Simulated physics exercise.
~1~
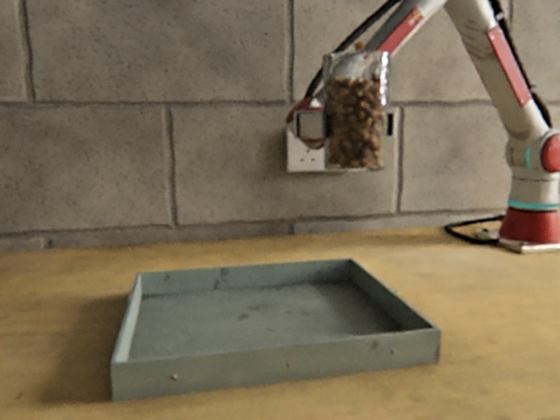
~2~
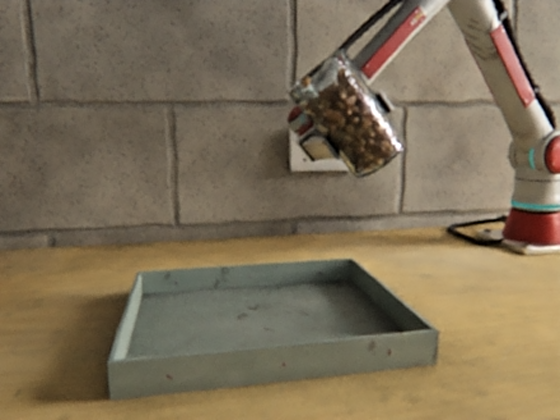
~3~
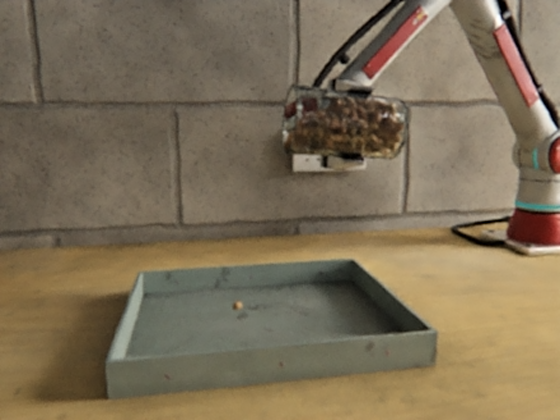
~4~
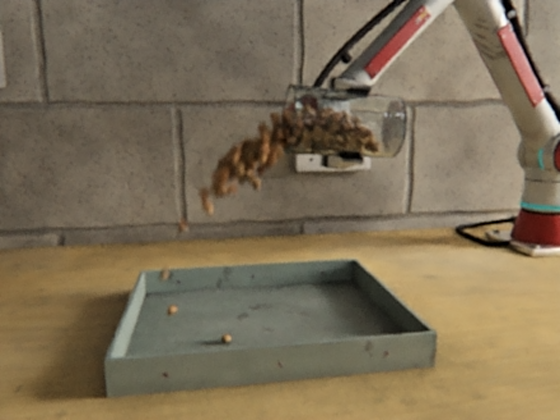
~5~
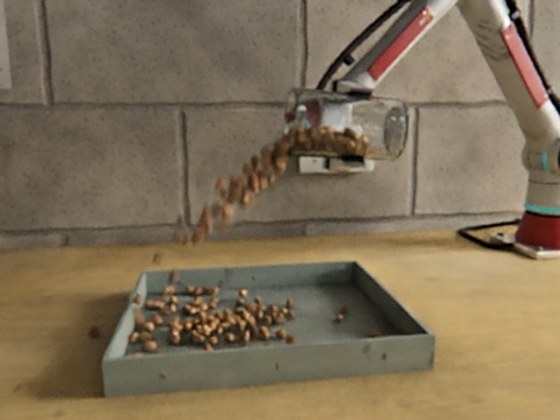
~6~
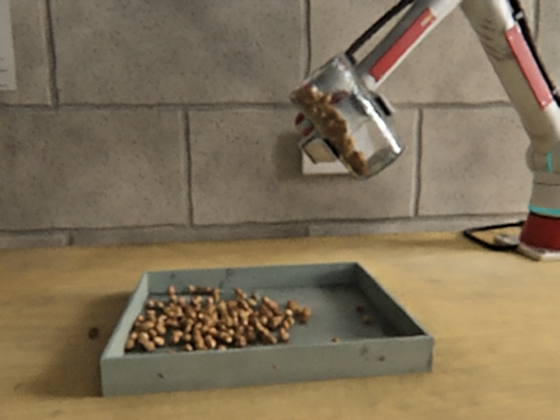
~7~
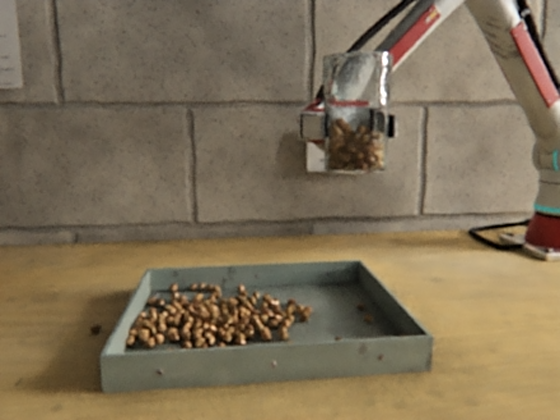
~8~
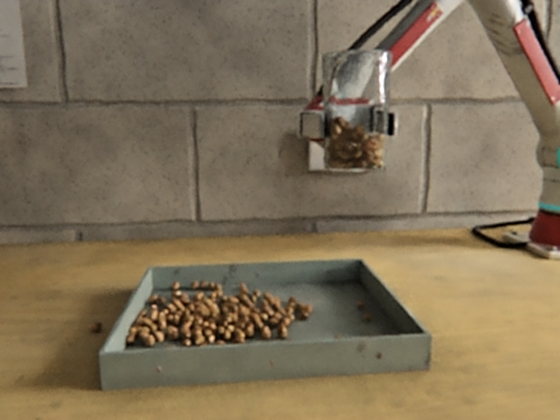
On a wooden tabletop, a robot arm tipping a clear cup of brown beans into a grey tray, then righting it partly filled.
